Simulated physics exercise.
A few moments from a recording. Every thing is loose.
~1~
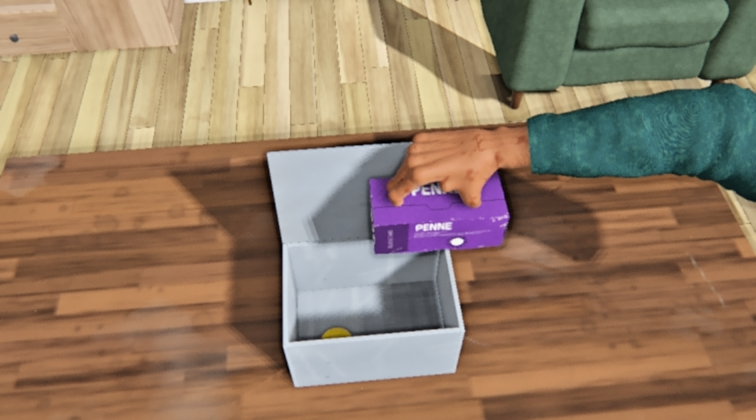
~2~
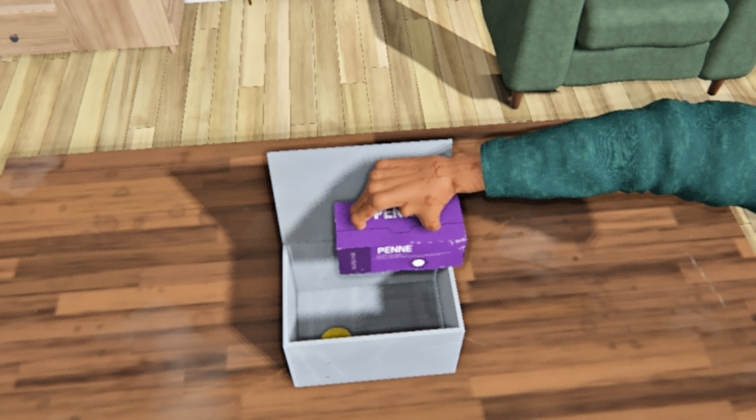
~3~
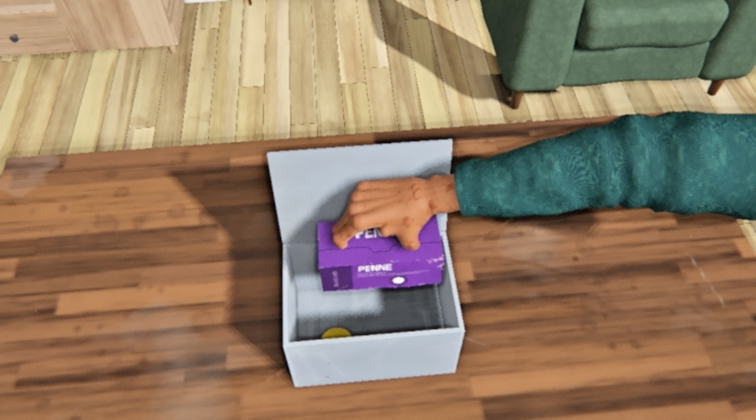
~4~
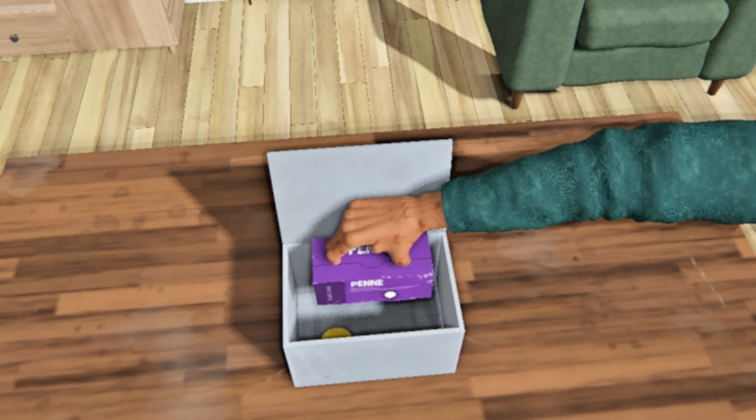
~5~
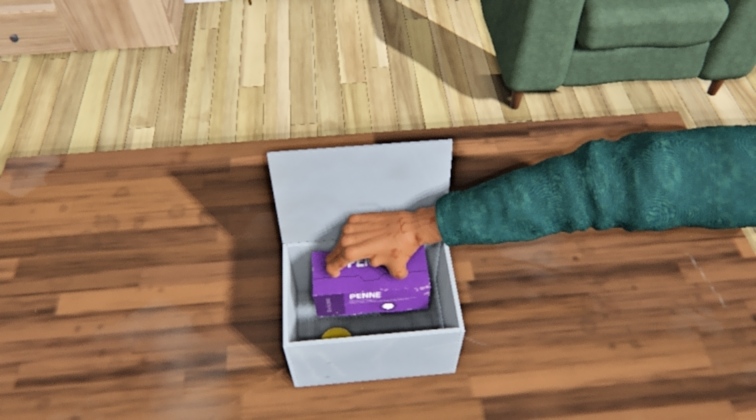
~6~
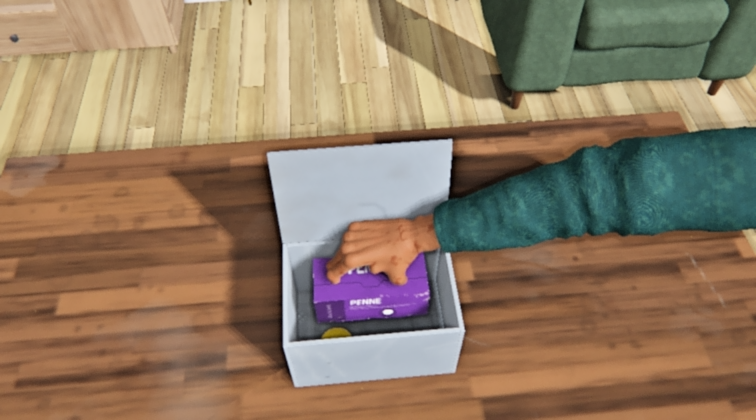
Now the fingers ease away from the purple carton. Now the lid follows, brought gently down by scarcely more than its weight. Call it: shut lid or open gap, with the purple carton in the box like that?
Shut lid.
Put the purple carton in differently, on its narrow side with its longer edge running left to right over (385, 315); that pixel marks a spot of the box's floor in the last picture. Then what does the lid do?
Put it in like that and the lid gets all the way down.
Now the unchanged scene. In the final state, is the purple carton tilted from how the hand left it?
It stays as it was set.
Then, 0.60 s after the last picture, purple carton slid a little near (369, 300).
Then, 1.50 s after the last picture, lid 67° above the rim; purple carton slid a little near (369, 300).
Then, 1.80 s after the last picture, lid 30° above the rim; purple carton slid a little near (369, 300).
Then, 2.20 s after the last picture, lid shut; purple carton slid a little near (369, 300).
At rest, lid shut; moved from the start, purple carton; yellow lemon in place. Seen from the same camera at the end, purple carton near (369, 300).
